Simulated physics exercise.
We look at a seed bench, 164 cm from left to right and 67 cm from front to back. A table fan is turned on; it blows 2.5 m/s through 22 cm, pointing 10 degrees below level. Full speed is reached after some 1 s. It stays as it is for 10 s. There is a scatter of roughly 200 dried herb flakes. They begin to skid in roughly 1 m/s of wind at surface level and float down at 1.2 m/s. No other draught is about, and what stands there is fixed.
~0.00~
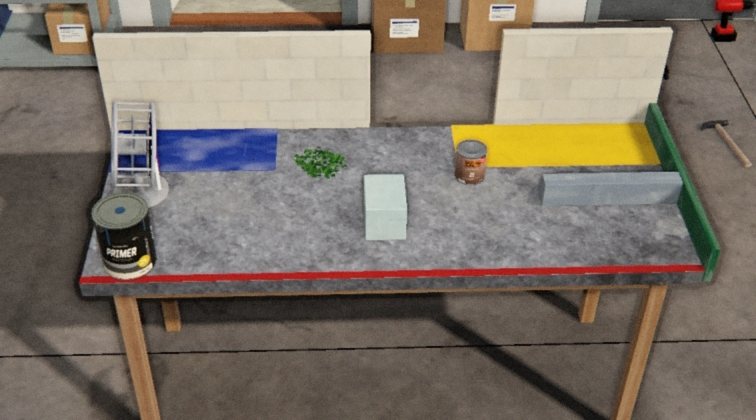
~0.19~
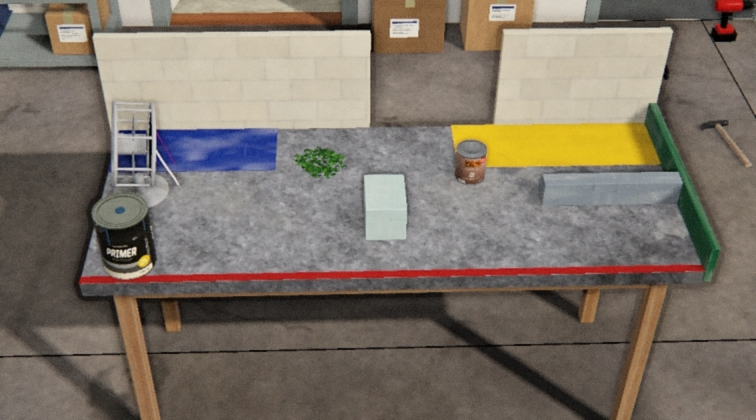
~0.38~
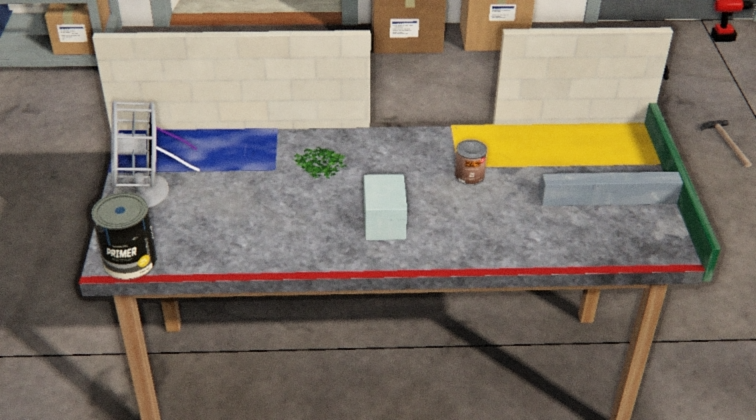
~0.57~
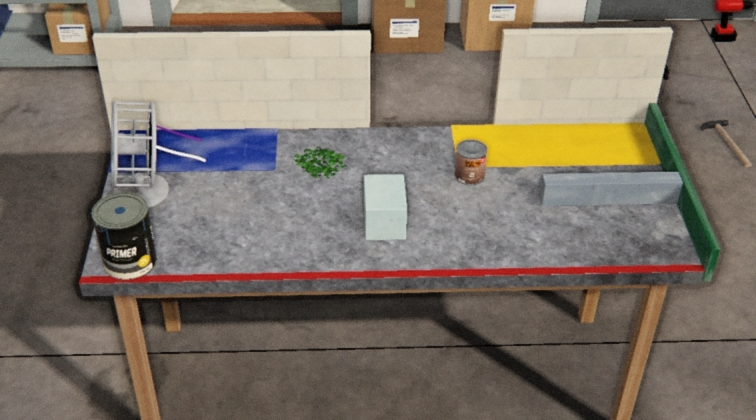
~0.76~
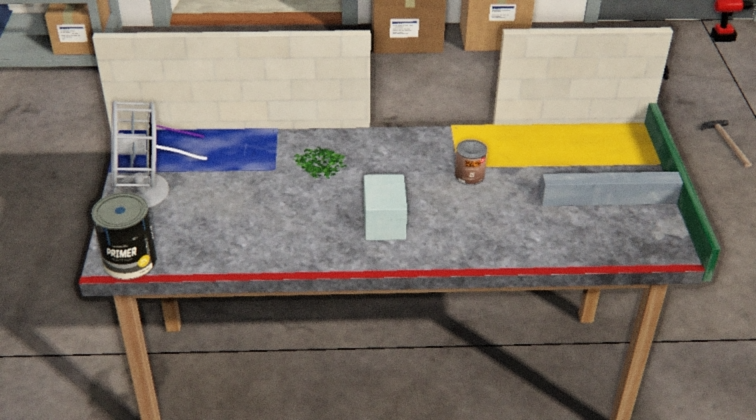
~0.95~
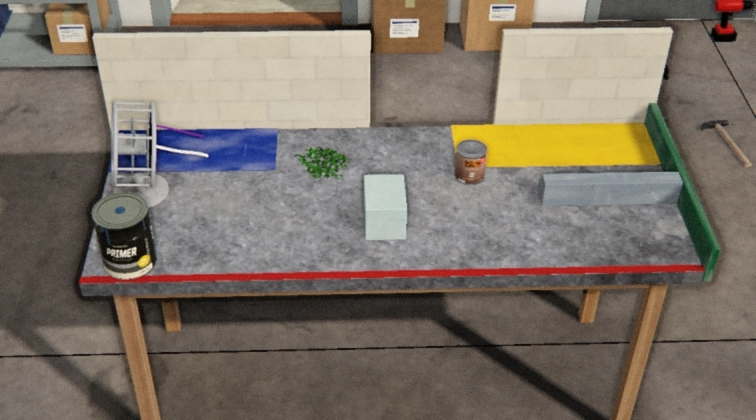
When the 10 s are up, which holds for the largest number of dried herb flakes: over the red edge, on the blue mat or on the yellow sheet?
The biggest group is at the yellow one.
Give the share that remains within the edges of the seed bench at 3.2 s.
Some 80 per cent.
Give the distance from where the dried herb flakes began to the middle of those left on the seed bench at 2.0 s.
Roughly 95 cm.
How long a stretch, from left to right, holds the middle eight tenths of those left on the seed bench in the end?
Roughly 30 cm.
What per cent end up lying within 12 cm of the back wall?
About 30 %.
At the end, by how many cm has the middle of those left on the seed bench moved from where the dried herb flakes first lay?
Roughly 100 cm.
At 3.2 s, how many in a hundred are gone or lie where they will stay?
Near 50 %.
After 2.0 s, 78 % are on the move or not yet settled, 0 % are on the blue mat, 46 % on the yellow sheet and 0 % over the red edge; the middle of those still in play is near (637, 154).
After 3.2 s, 50 % are on the move or not yet settled, 0 % are on the blue mat, 31 % on the yellow sheet and 0 % over the red edge; the middle of those still in play is near (653, 179).
After 5.5 s, 42 % are on the move or not yet settled, 0 % are on the blue mat, 28 % on the yellow sheet and 2 % over the red edge; the middle of those still in play is near (667, 187).
After 10.0 s, at the end, 0 % are on the blue mat, 26 % on the yellow sheet and 2 % over the red edge; the middle of those still in play is near (667, 187).
